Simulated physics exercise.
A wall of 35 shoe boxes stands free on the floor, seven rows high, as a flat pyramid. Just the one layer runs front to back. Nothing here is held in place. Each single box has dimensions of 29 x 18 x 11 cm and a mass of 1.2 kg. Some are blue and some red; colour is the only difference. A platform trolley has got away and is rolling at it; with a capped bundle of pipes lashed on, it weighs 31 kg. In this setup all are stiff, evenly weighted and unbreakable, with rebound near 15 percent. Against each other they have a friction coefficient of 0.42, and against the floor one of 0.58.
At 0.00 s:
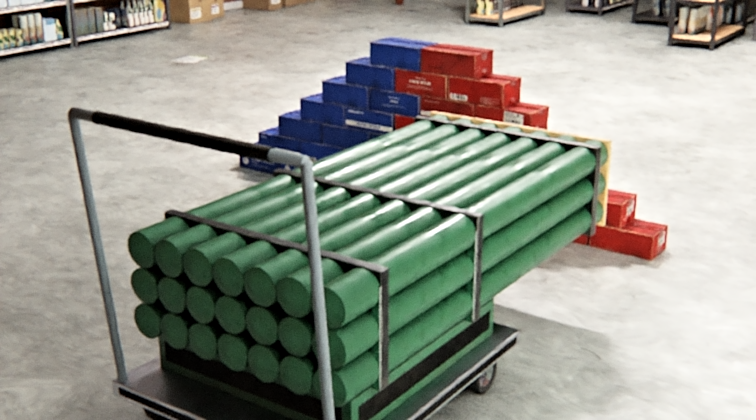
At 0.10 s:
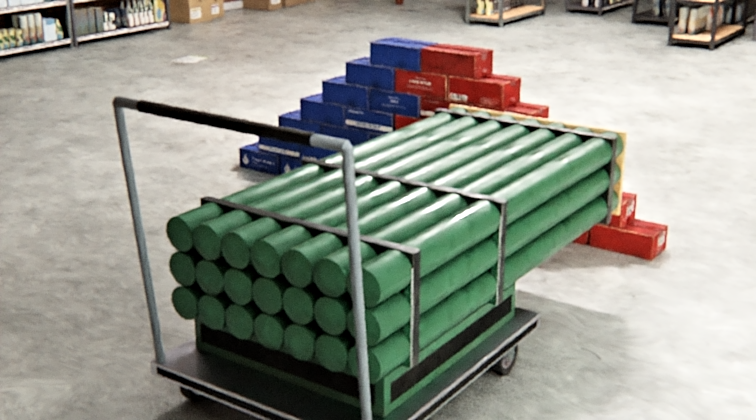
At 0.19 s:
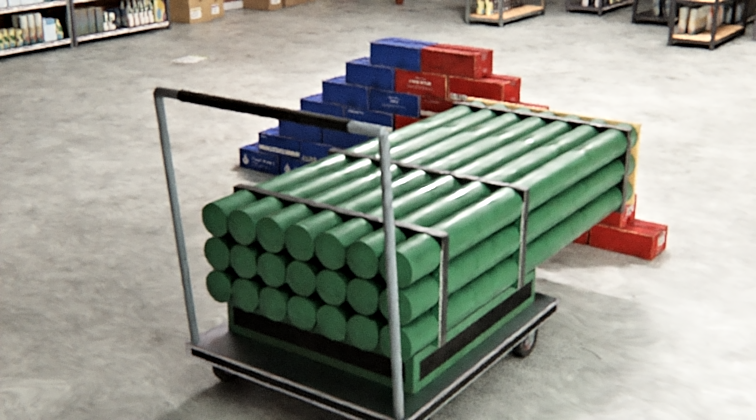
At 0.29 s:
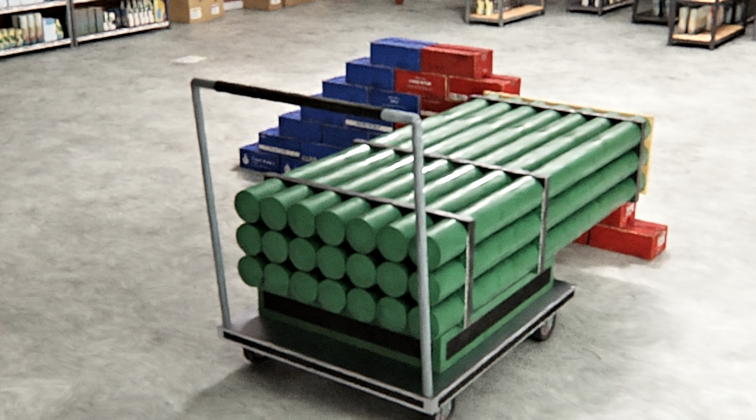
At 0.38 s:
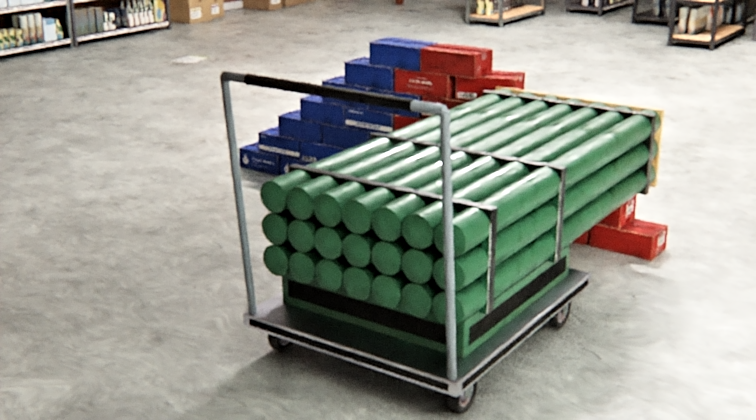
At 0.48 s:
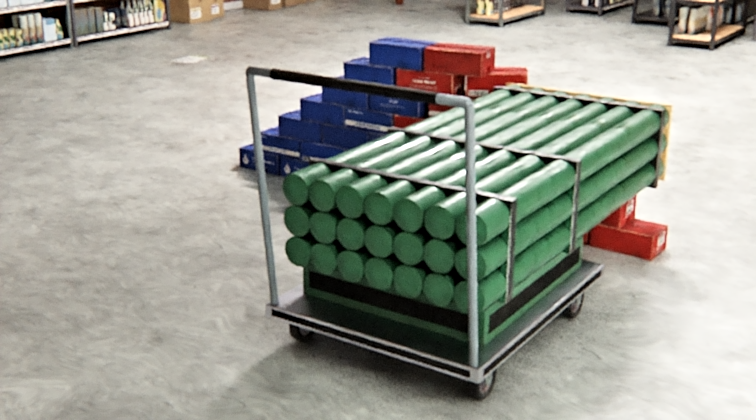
A trolley loaded with green pipes rolled away across the warehouse floor toward a stepped wall of blue and red boxes, and the load's far end pushed in among them, shifting some boxes slightly.
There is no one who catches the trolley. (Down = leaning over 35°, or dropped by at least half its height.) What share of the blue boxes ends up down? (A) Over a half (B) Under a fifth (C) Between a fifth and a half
Under a fifth.
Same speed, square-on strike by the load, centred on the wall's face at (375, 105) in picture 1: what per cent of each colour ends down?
The red ones would be 50 per cent down and the blue ones 70 per cent.
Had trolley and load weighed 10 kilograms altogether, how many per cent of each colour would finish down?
Colour by colour that makes red 50, blue 10 percent.
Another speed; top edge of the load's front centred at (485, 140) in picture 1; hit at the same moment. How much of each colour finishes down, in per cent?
Red 60%, blue 10%.
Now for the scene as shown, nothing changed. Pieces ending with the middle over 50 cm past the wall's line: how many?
About 6 pieces.
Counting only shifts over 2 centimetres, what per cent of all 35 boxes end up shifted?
Displaced: 55 %.
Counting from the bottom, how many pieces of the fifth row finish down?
The answer for that row is 2.
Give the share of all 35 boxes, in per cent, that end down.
Something close to 35 percent of them.
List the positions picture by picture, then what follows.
In the first picture (we follow the side turned to the camera), load (603, 170) 49 cm short of the wall; top blue box (394, 57); top red box (447, 64); no piece has moved.
The second picture shows load (619, 161) 34 cm short of the wall; top blue box (394, 57).
The third picture shows load (634, 152) 19 cm short of the wall; top blue box (394, 57).
The fourth picture shows load (647, 143) 39 mm short of the wall; top blue box (394, 57).
The fifth picture shows load (657, 136) 8 cm into the wall's line; top blue box (394, 57); 8 stirred so far.
The sixth picture shows load (666, 131) 19 cm into the wall's line; top blue box (394, 56) displaced 10 mm; top red box (452, 63) displaced 31 mm; 11 stirred so far.
Around 0.78 s, load 48 cm past the wall's line, still rolling; none of the 16 blue boxes down (6 of 35 in all colours); top blue box tipped 22°; top red box tipped 23°.
Around 1.30 s, load 92 cm past the wall's line, still rolling; 1 of the 16 blue boxes down (10 of 35 in all colours); top blue box on its side; top red box on its side.
Finally (2.7 s), load 99 cm past the wall's line, still rolling; 1 of the 16 blue boxes down (12 of 35 in all colours); top blue box upside down; top red box upside down. That is 6 per cent. Seen by the last camera, middles, top blue box near (384, 151), top red box near (488, 144).
